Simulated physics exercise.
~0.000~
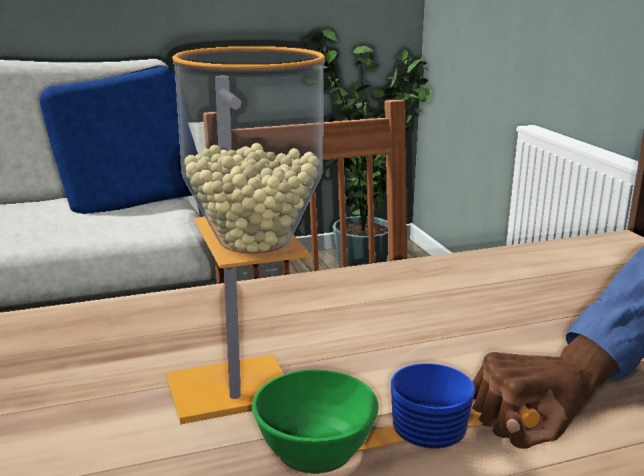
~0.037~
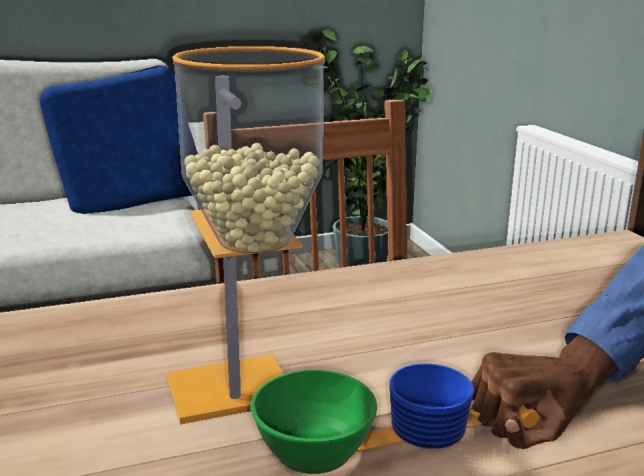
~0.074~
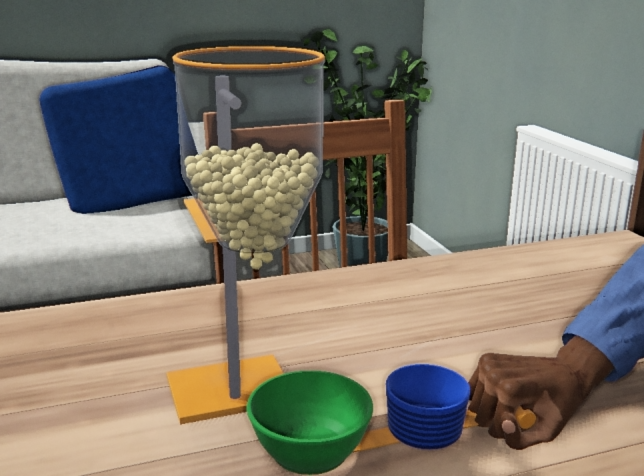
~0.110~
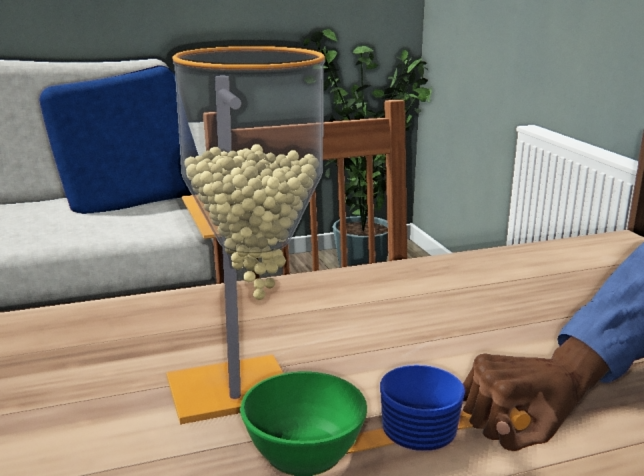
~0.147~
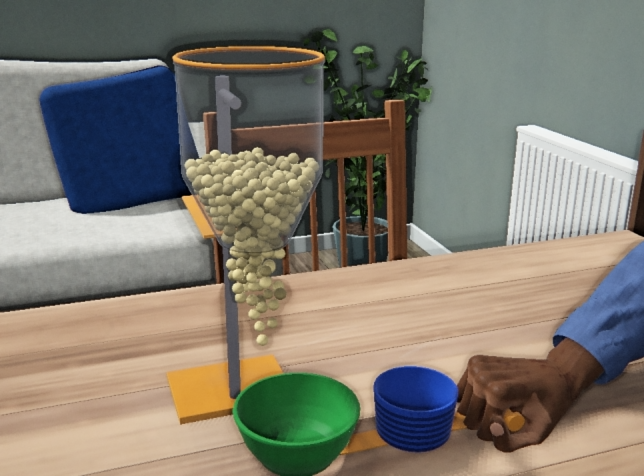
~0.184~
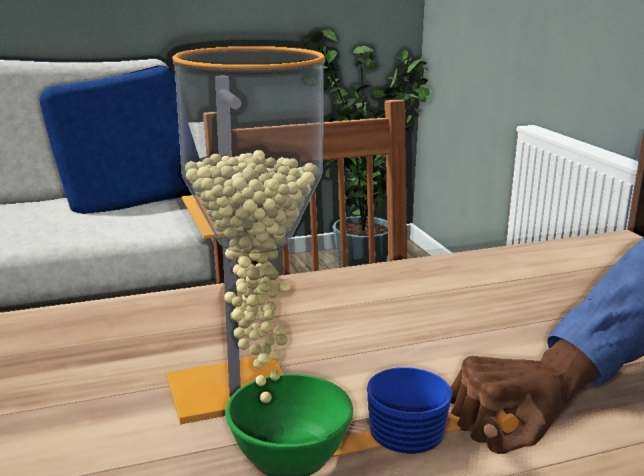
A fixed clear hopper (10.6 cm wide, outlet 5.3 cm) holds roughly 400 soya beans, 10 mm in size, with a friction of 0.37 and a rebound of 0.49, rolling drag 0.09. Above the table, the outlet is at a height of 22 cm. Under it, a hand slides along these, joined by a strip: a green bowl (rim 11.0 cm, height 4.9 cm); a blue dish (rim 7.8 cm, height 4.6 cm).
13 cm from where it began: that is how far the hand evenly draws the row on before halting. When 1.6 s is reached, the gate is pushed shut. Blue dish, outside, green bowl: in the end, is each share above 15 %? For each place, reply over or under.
Blue dish: Under, outside: Over, green bowl: Over.
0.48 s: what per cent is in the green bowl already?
Around 50 % at that point.
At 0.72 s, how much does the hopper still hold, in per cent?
Roughly 0 % of the load.
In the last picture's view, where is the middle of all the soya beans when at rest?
The centre lies near pixel (187, 456).
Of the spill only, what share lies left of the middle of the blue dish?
Around 80 in a hundred.
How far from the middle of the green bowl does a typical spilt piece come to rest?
About 14 cm.
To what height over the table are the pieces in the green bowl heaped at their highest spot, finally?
Near 5.5 cm.
After 0.48 s, green bowl 50 %, hopper 30 %, in the air 20 %; middle of all pieces on or above the table near (247, 355).
After 0.72 s, outside 10 %, green bowl 75 %, blue dish 5 %, in the air 10 %; middle of all pieces on or above the table near (210, 438).
After 0.95 s, outside 20 %, green bowl 75 %, blue dish 5 %; middle of all pieces on or above the table near (200, 452).
After 1.16 s, outside 20 %, green bowl 75 %, blue dish 5 %; middle of all pieces on or above the table near (199, 453).
At rest (2.2 s), outside 20 %, green bowl 75 %, blue dish 5 %, hopper 0 %.
